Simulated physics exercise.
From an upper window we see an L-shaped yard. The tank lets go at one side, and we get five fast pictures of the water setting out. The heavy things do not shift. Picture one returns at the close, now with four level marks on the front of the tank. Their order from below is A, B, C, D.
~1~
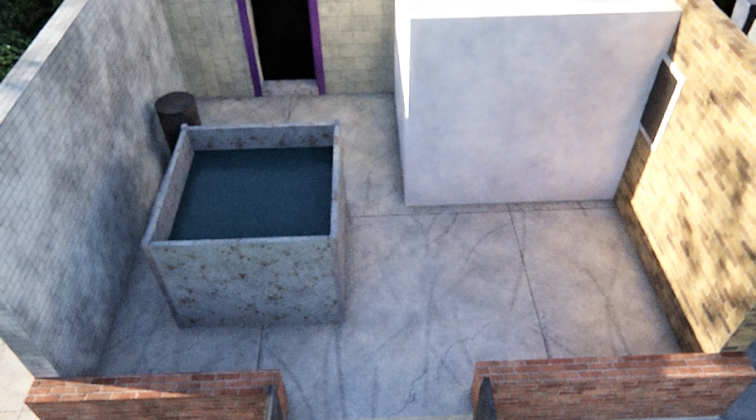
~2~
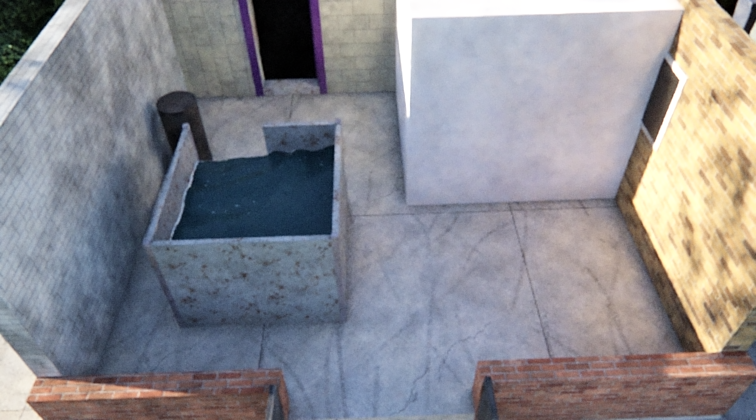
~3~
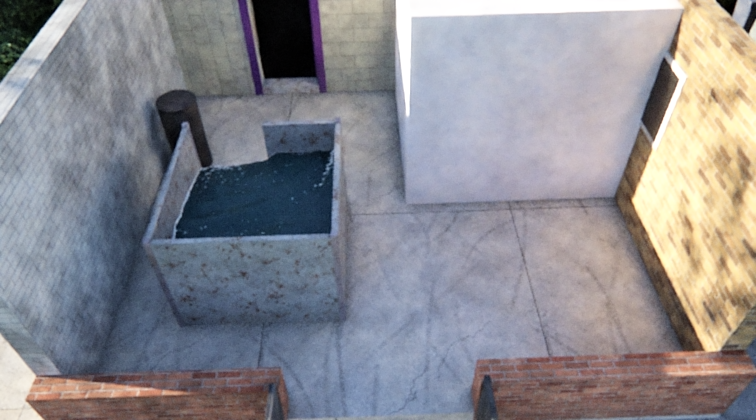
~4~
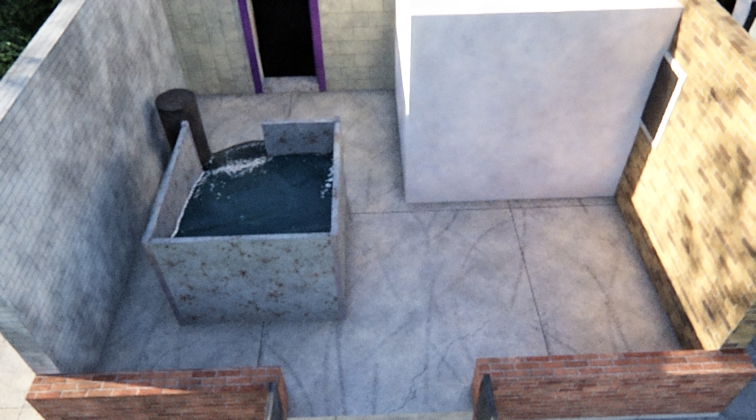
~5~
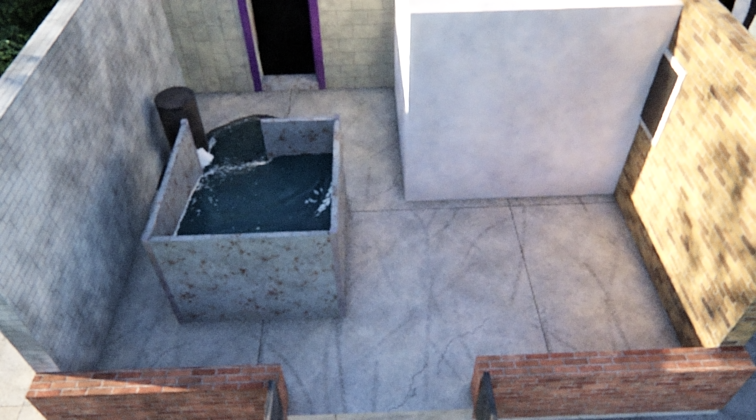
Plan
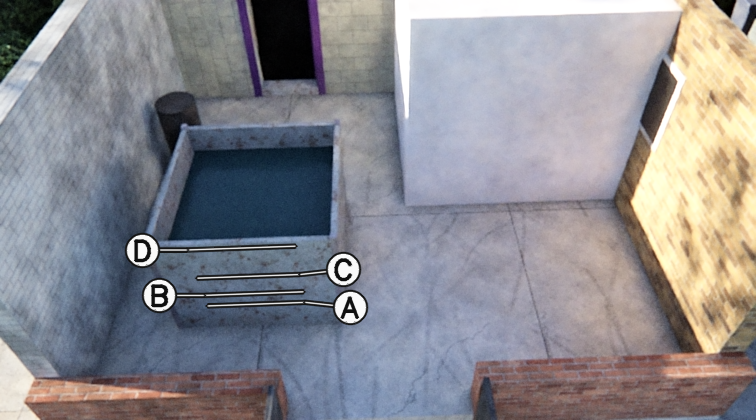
The clip shows a walled yard from above, with a stone tank of dark water near a purple doorway; part of the tank's back wall disappears, and water pours through the gap onto the ground behind it.
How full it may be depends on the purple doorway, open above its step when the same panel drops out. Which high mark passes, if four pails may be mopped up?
A will do.
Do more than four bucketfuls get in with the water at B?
Yes, it does.
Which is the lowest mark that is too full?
B.
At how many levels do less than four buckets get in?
One of them.
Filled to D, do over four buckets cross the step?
Yes.
On the marked copy, A at (256, 304); B at (253, 293); C at (248, 276); D at (241, 248); from the bottom up A, B, C, D.
If A is chosen, a bucket or two gets in.
If B is chosen, about 12 bucketfuls get in.
If C is chosen, dozens of bucketfuls pour in.
If D is chosen, dozens of bucketfuls pour in.
